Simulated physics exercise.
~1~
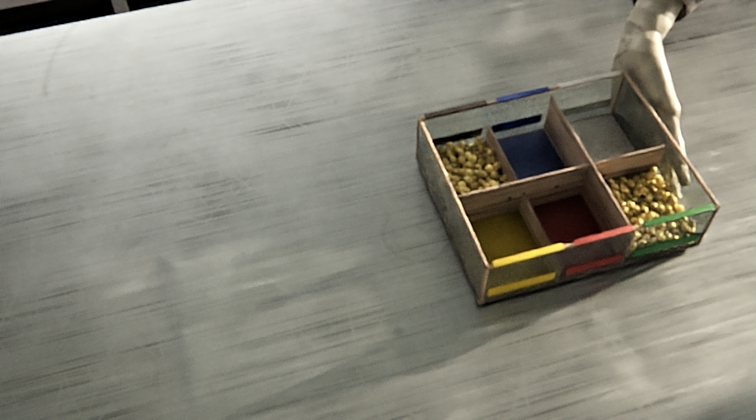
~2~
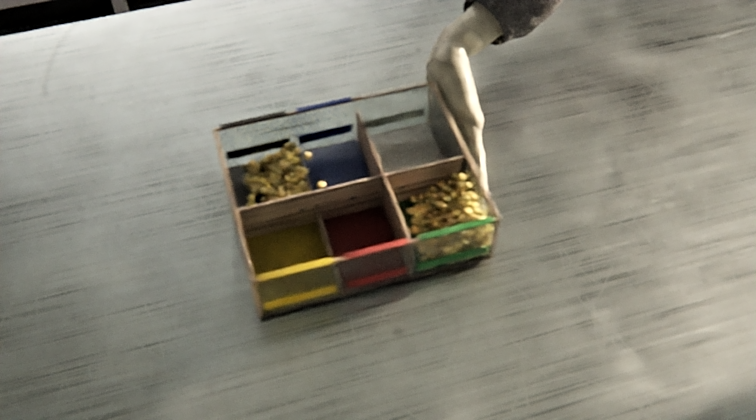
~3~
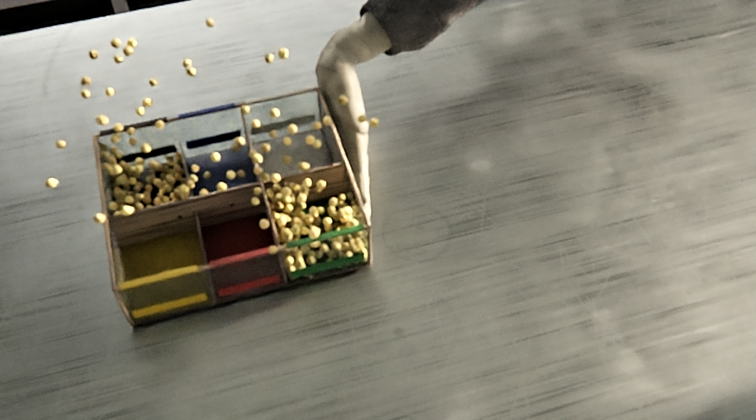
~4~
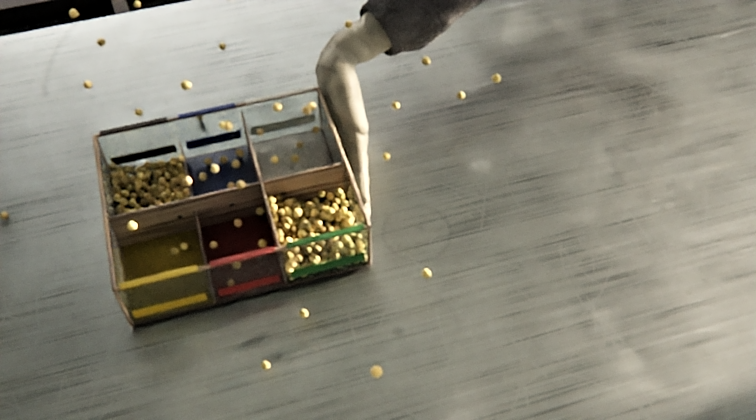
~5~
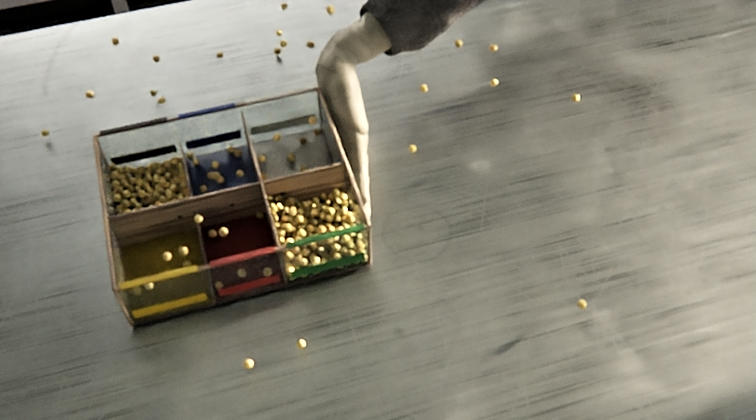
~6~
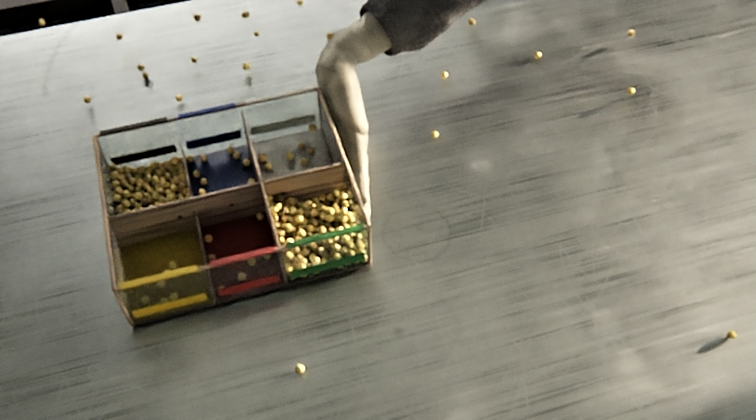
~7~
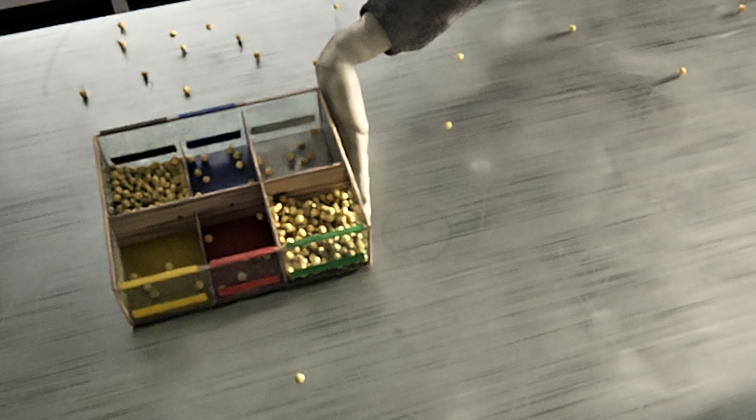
A divided tray slides left under a hand and stops, scattering some beans across the table.
